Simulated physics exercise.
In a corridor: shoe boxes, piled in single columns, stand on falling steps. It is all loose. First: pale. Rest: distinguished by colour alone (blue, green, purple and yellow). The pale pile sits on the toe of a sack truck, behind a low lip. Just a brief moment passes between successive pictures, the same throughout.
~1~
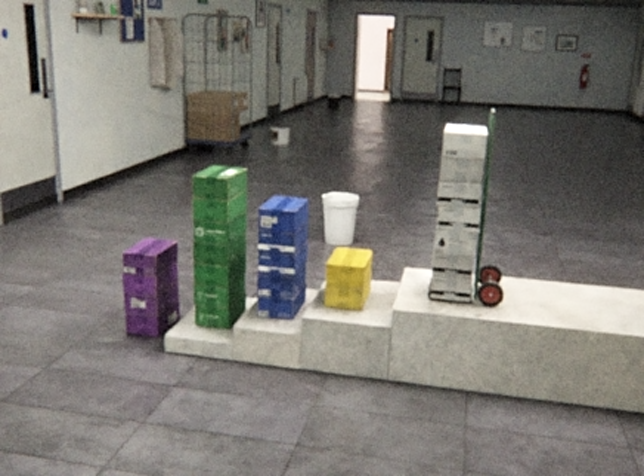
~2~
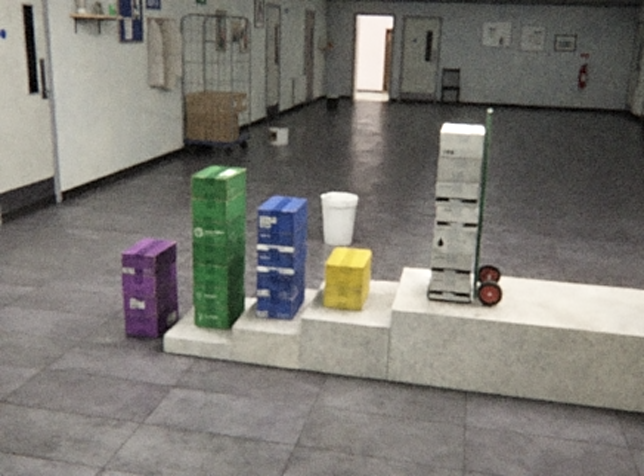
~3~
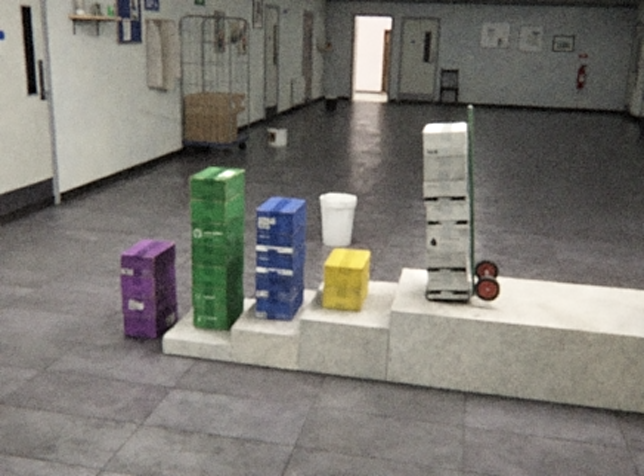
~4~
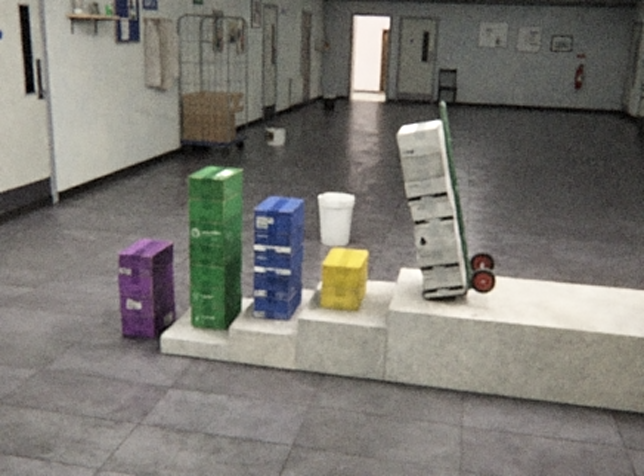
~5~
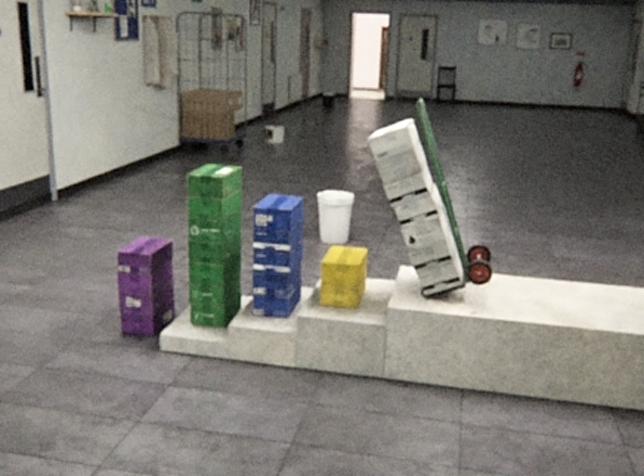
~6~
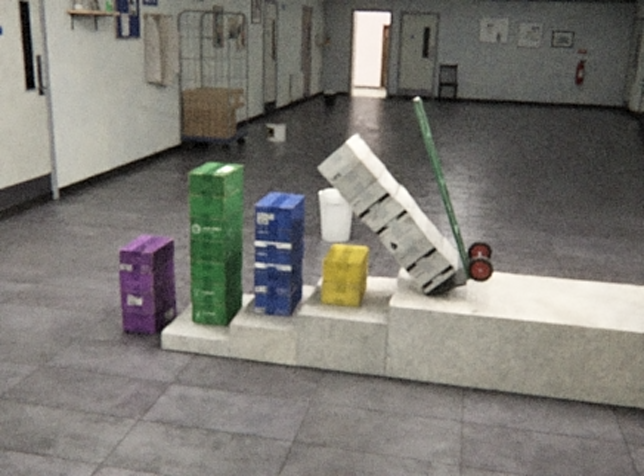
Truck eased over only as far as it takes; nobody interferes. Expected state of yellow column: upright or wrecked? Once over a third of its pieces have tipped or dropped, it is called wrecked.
Upright.
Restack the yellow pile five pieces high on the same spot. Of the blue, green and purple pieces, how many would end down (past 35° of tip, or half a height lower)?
You'd end up with blue at 0, green at 0 and purple at 0.
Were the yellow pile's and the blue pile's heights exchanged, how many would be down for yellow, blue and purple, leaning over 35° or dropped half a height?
Yellow 5, blue 0, purple 0.
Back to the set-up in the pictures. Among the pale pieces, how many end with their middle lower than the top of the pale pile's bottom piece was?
3 pale pieces.
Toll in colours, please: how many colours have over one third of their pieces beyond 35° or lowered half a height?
That number would be 0.
Shortly afterwards, 7 of the pale pile down; none of the 2 yellow boxes down (0 of 18 in all colours); top yellow box unmoved.
Next, 7 of the pale pile down; none of the 2 yellow boxes down (0 of 18 in all colours); top yellow box unmoved; top blue box a little from its place.
Some moments later, 7 of the pale pile down; none of the 2 yellow boxes down (0 of 18 in all colours); top yellow box a little from its place; top blue box tilted barely.
In the end, 7 of the pale pile down; none of the 2 yellow boxes down (0 of 18 in all colours); top yellow box a little from its place; top blue box half its height from its place. From the last view, middles, top yellow box near (341, 263), top blue box near (265, 210).
